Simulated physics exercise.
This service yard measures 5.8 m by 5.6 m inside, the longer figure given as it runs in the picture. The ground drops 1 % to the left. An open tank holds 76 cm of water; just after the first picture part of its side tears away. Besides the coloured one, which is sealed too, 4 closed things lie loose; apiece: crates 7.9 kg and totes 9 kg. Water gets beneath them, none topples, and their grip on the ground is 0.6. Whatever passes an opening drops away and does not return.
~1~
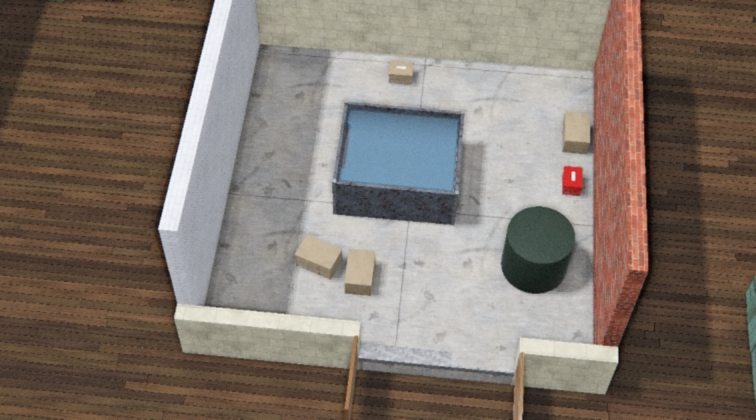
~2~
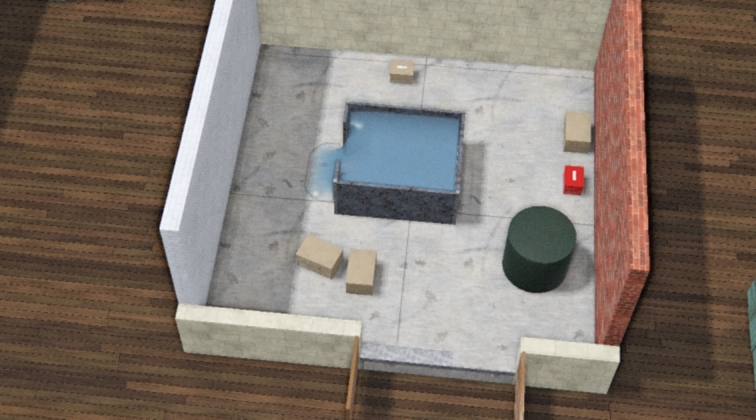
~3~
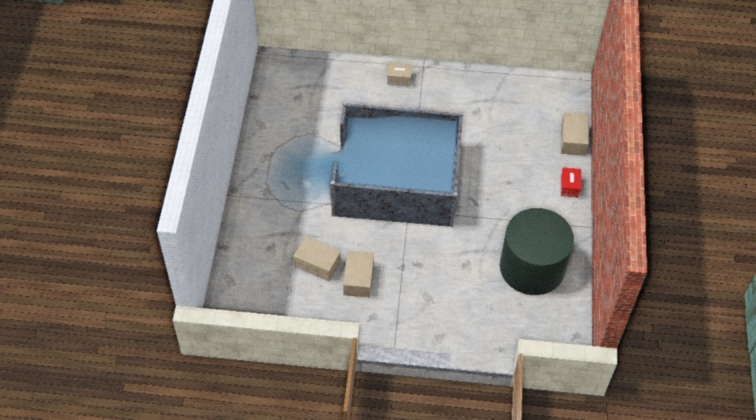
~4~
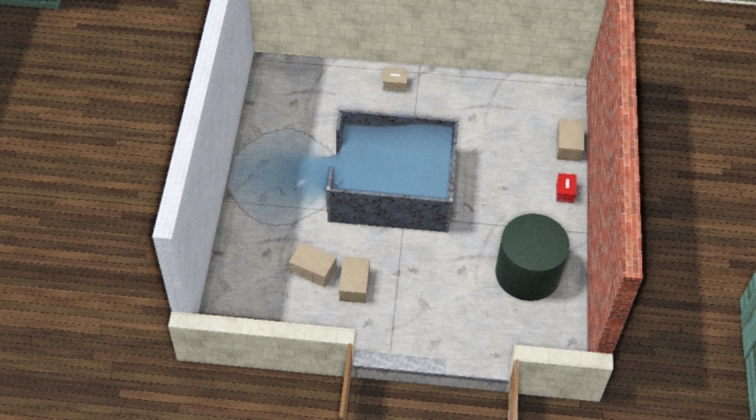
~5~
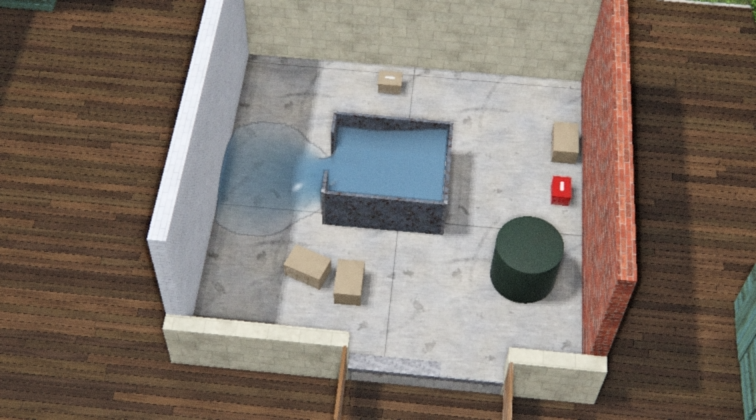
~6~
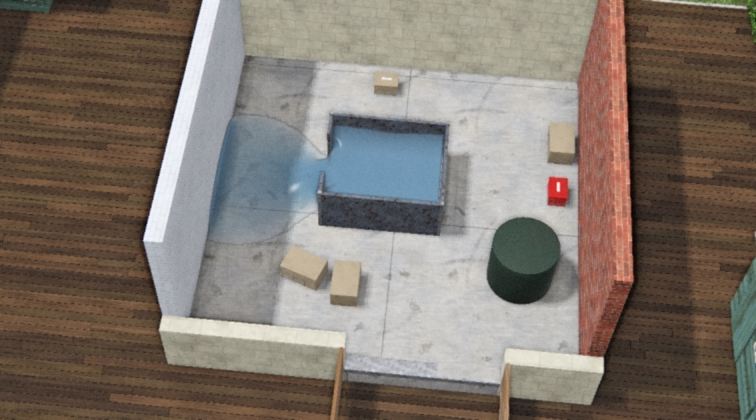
A rectangular dark stone tank brimming with blue water stands in a walled yard with a pale concrete floor, seen from high above. Four tan boxes, a small red one and a dark green cylinder sit around it, with a brick wall at right. Water spills through the tank's left side and spreads to the white wall, the boxes staying put as the camera drifts slightly.
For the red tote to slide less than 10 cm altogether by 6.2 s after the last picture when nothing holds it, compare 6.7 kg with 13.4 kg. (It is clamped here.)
For it, only the higher weight holds it.
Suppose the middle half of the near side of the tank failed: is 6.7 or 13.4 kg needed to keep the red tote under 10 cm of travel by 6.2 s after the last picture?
Then the lower weight is enough.
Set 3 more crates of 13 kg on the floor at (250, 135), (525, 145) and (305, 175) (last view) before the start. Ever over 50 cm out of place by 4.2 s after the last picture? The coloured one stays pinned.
In that order: More, short of it, over.
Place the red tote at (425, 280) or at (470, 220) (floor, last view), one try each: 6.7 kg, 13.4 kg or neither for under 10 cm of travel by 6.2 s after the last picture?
In that order: It takes the larger; either load holds.
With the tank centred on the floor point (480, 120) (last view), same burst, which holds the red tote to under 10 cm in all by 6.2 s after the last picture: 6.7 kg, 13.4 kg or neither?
In that case the smaller load will do.
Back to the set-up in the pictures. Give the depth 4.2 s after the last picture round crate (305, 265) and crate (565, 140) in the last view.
About 3 and 4 cm.
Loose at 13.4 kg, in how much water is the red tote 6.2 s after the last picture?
About 7 cm.
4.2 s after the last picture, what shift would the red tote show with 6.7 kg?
About 0 cm.
Then, 0.6 s after the last picture the red tote would be 0 cm from its start with 6.7 kg and 0 cm from its start with 13.4 kg; 0 cm of water round it then.
Then, 2.3 s after the last picture the red tote would be 0 cm from its start with 6.7 kg and 0 cm from its start with 13.4 kg; 0 cm of water round it then.
Then, 4.2 s after the last picture the red tote would be 0 cm from its start with 6.7 kg and 0 cm from its start with 13.4 kg; 0 cm of water round it then.
Then, 6.2 s after the last picture the red tote would be 39 cm from its start with 6.7 kg and 0 cm from its start with 13.4 kg; 7 cm of water round it then.
